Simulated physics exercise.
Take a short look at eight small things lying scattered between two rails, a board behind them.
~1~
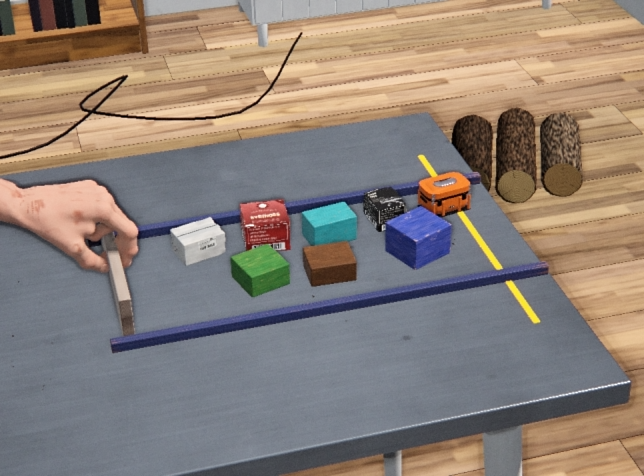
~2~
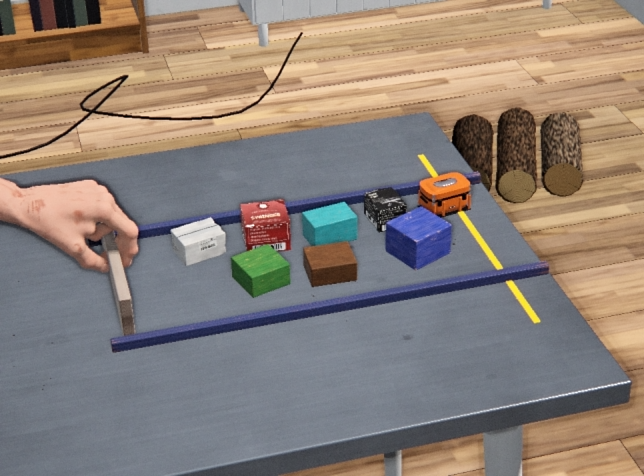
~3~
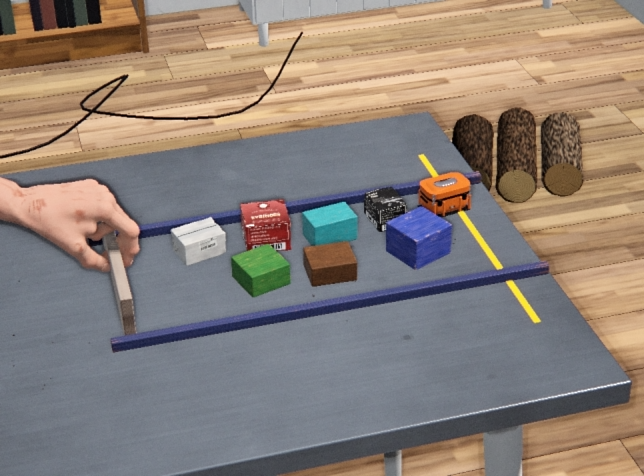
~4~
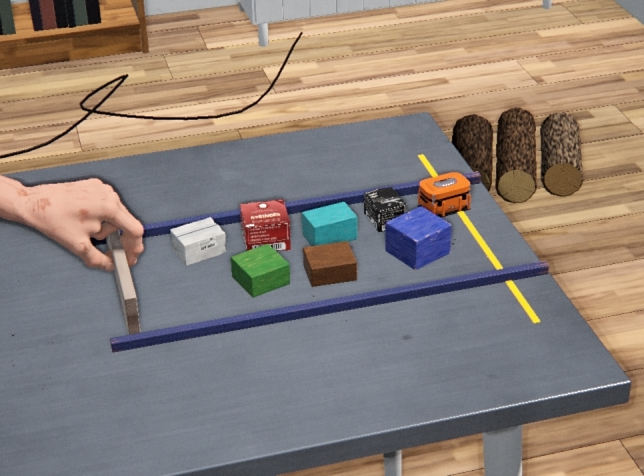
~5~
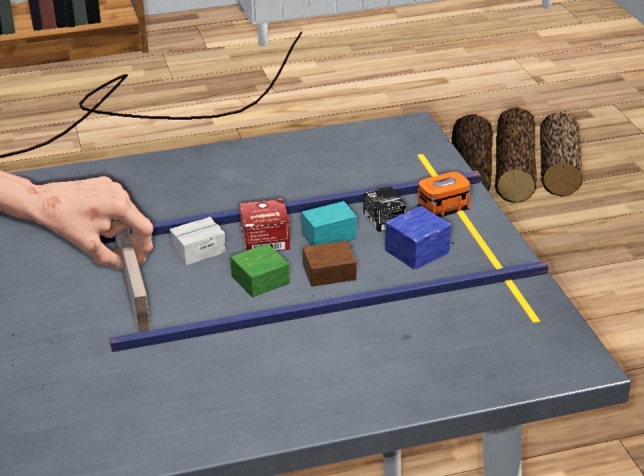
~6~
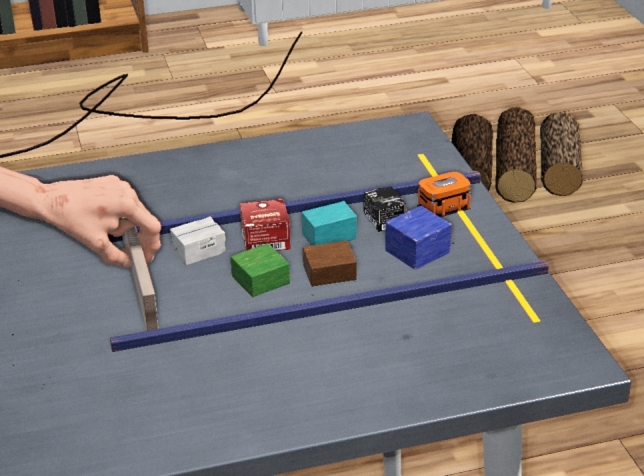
A hand at the left grips a small upright board on a grey table, seen from above at an angle in a wood-floored room with three logs at the right. Between two blue rails lie white, red, green, turquoise, brown, black and blue blocks and an orange case near a yellow tape line. The hand slides the board slightly rightward, while the blocks and camera stay still.
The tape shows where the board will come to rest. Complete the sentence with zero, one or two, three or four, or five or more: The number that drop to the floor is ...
The number that drop to the floor is five or more.
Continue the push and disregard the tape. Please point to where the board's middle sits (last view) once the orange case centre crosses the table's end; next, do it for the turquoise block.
With the orange case it sits around (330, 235), with the turquoise block around (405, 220).
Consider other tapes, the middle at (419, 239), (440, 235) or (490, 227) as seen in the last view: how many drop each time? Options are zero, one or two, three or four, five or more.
One after another: 3 or 4; three or four; at least five.
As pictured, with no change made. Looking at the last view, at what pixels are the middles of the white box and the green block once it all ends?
I'd say approximately (479, 197) and then (502, 231).
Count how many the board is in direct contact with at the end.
2 are in contact with it.
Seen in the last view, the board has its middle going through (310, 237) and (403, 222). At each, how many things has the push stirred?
Tally at point one: 8; at point two: 8.
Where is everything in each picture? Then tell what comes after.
In the first frame, orange case (444, 195); blue block (418, 238); black box (385, 209); board (115, 271); tape (473, 230).
In the second frame, blue block (418, 238); green block (261, 270).
In the third frame, black box (385, 209); turquoise block (330, 226).
In the fourth frame, orange case (444, 195); brown block (330, 264).
In the fifth frame, blue block (418, 238); white box (198, 241).
In the sixth frame, orange case (444, 195); blue block (418, 238); black box (385, 208); board (138, 266); tape (473, 230).
Soon after, none off yet; orange case at rest near (444, 195); blue block at rest near (418, 238); black box at rest near (386, 208).
Then, one off so far; orange case falling near (521, 283); blue block moved about its own width near (481, 226); black box moved well along near (488, 187).
At rest, the number that fall off is five or more; fallen, red box, brown block, turquoise block, black box, blue block and orange case.
